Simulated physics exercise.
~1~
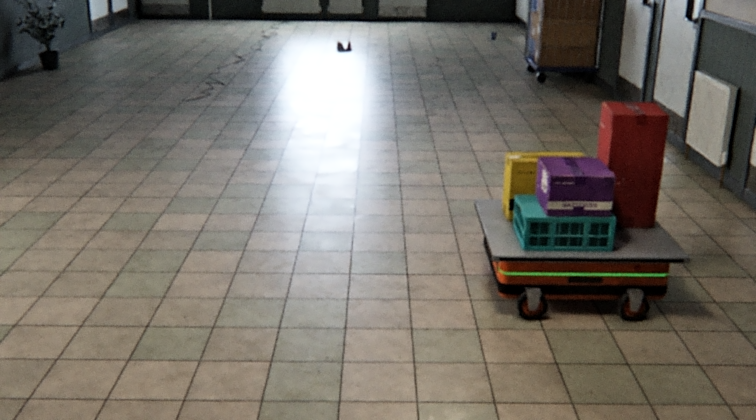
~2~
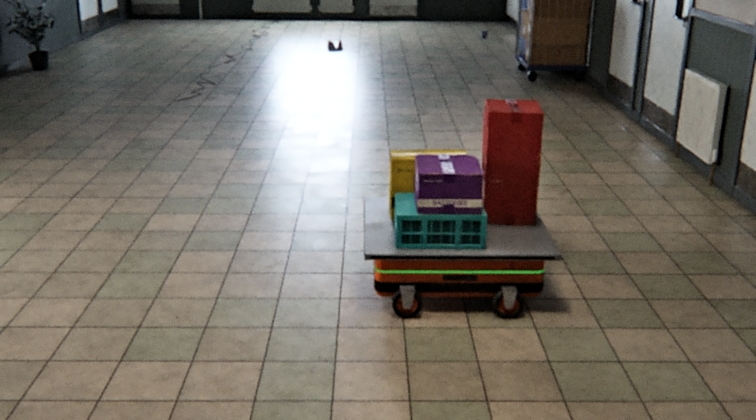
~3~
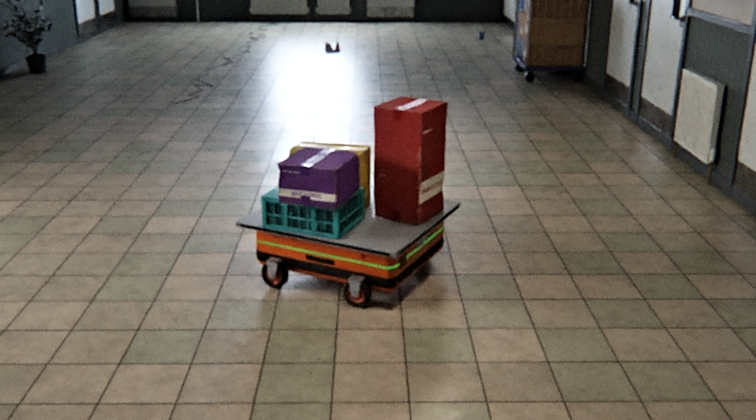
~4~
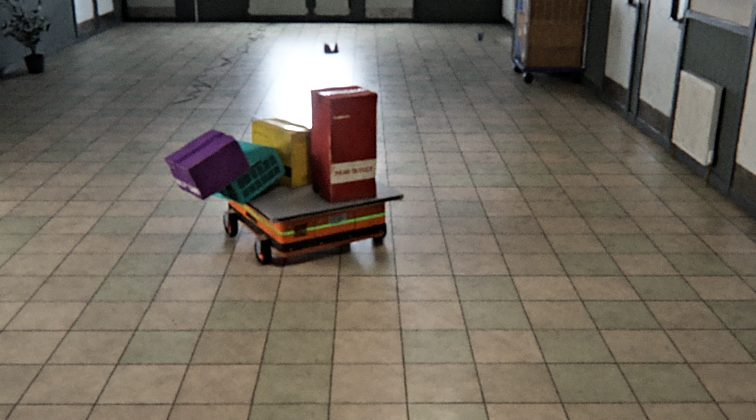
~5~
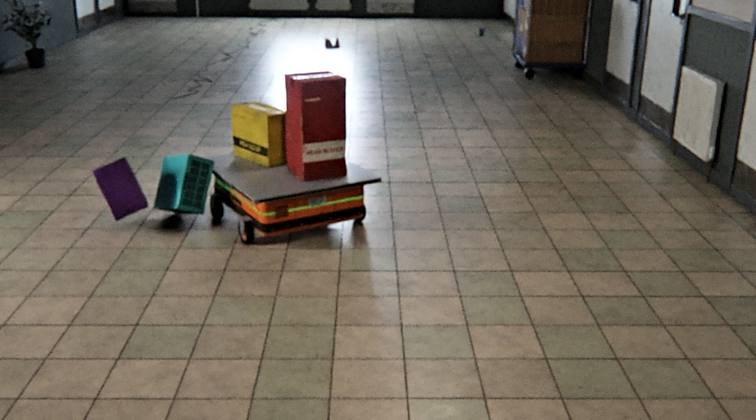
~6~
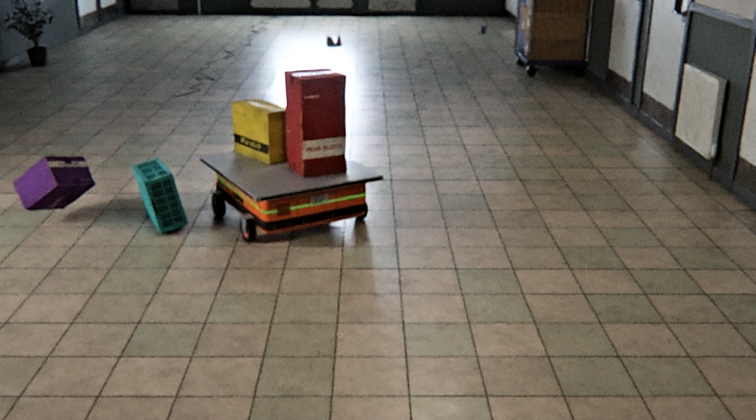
A low orange cart with a grey top rolls leftward across the tiled floor of a wide hall, seen from slightly above by a gently swaying camera. It carries a tall red box on the right, a yellow box behind, and a purple parcel stacked on a turquoise crate at the left. As the cart swings round and heads away, the parcel and crate tip off its left side. The purple parcel tumbles farther left, while the crate turns over nearer the cart. The cart stops with the yellow and red boxes still upright aboard, the fallen pair lying tilted to its left.
